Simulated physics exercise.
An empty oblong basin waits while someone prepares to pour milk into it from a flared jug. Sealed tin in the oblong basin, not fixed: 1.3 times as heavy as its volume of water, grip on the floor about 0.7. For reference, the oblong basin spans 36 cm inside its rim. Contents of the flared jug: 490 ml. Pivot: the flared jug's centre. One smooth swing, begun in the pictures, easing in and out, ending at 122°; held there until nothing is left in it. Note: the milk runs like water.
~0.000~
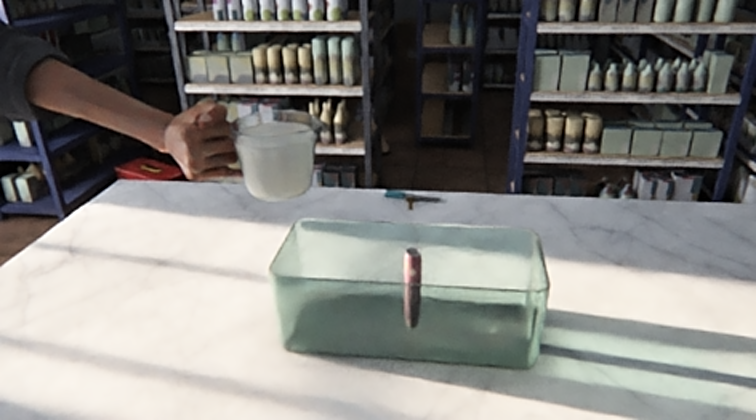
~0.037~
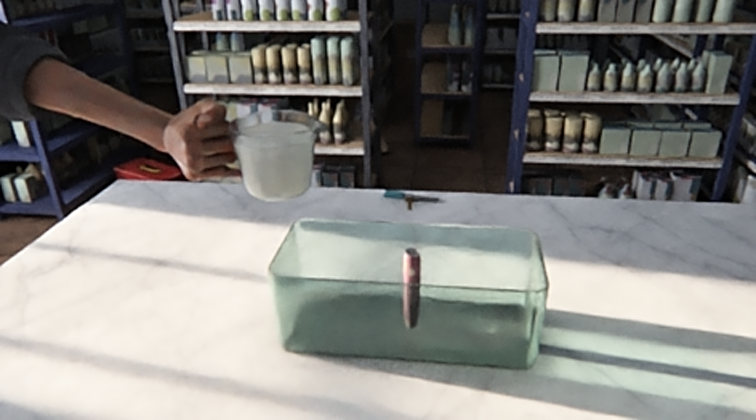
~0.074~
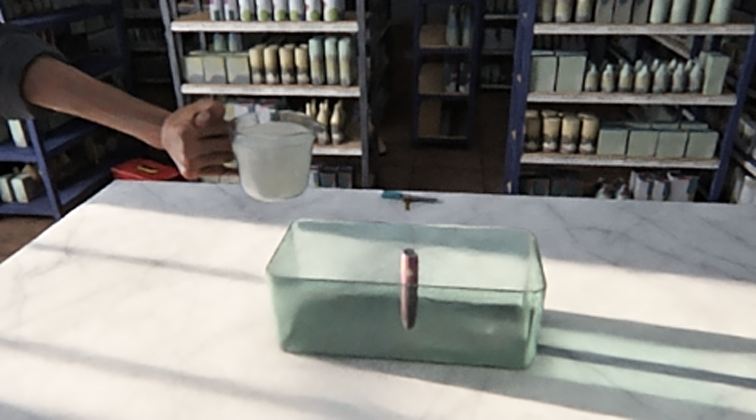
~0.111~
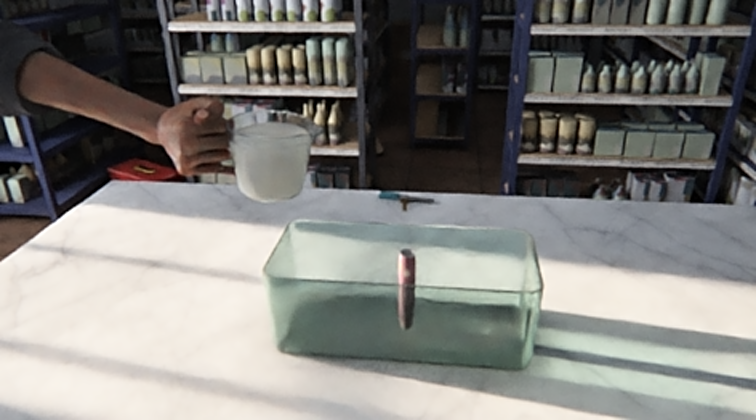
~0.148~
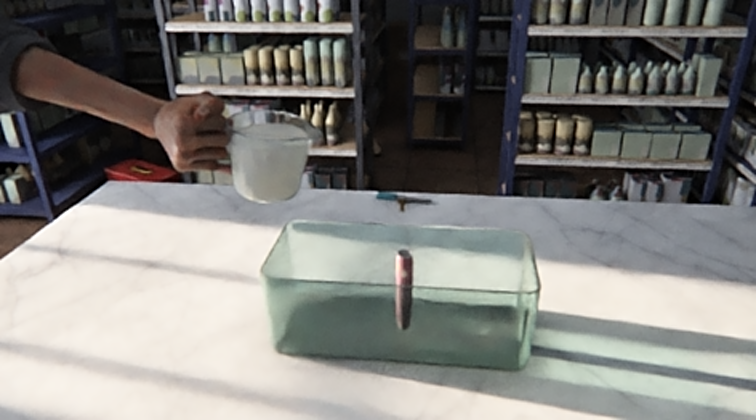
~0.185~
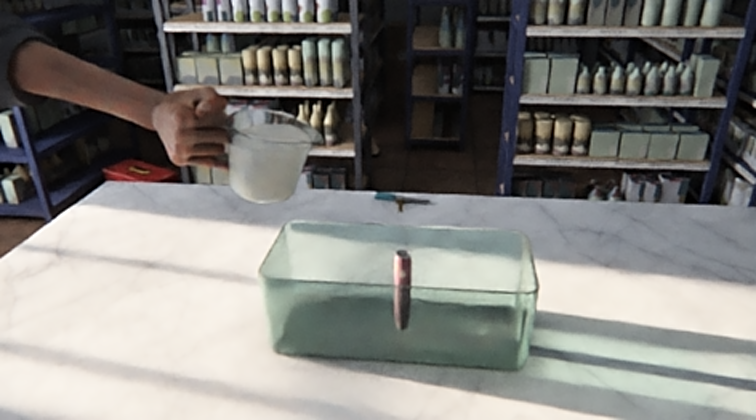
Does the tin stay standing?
Odds are it weathers it.
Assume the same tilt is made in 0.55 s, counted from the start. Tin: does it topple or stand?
It stays steady, then.
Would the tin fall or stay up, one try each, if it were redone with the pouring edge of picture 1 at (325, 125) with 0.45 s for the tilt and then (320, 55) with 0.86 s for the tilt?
Trial 1 - tin stays standing; trial 2 - tin tips.
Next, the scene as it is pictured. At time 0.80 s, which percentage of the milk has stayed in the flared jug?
What remains is about 2 percent of it all.
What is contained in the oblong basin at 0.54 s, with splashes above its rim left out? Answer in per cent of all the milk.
The basin holds roughly 16 in a hundred parts at that moment.
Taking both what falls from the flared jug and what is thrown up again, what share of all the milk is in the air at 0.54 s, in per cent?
It comes to about 30 percent.
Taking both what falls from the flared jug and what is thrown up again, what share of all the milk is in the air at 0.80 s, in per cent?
Near 6 percent.
After 0.54 s the tilt is 84° and 53 per cent is still to pour; the tin stands where it began.
After 0.80 s the tilt is 120° and 2 per cent is still to pour; the tin stands where it began.
After 1.07 s the tilt is 122° and 0 per cent is still to pour; the tin stands where it began.
After 1.36 s the tilt is 122° and 0 per cent is still to pour; the tin stands where it began.
In the end the tin stands where it began.
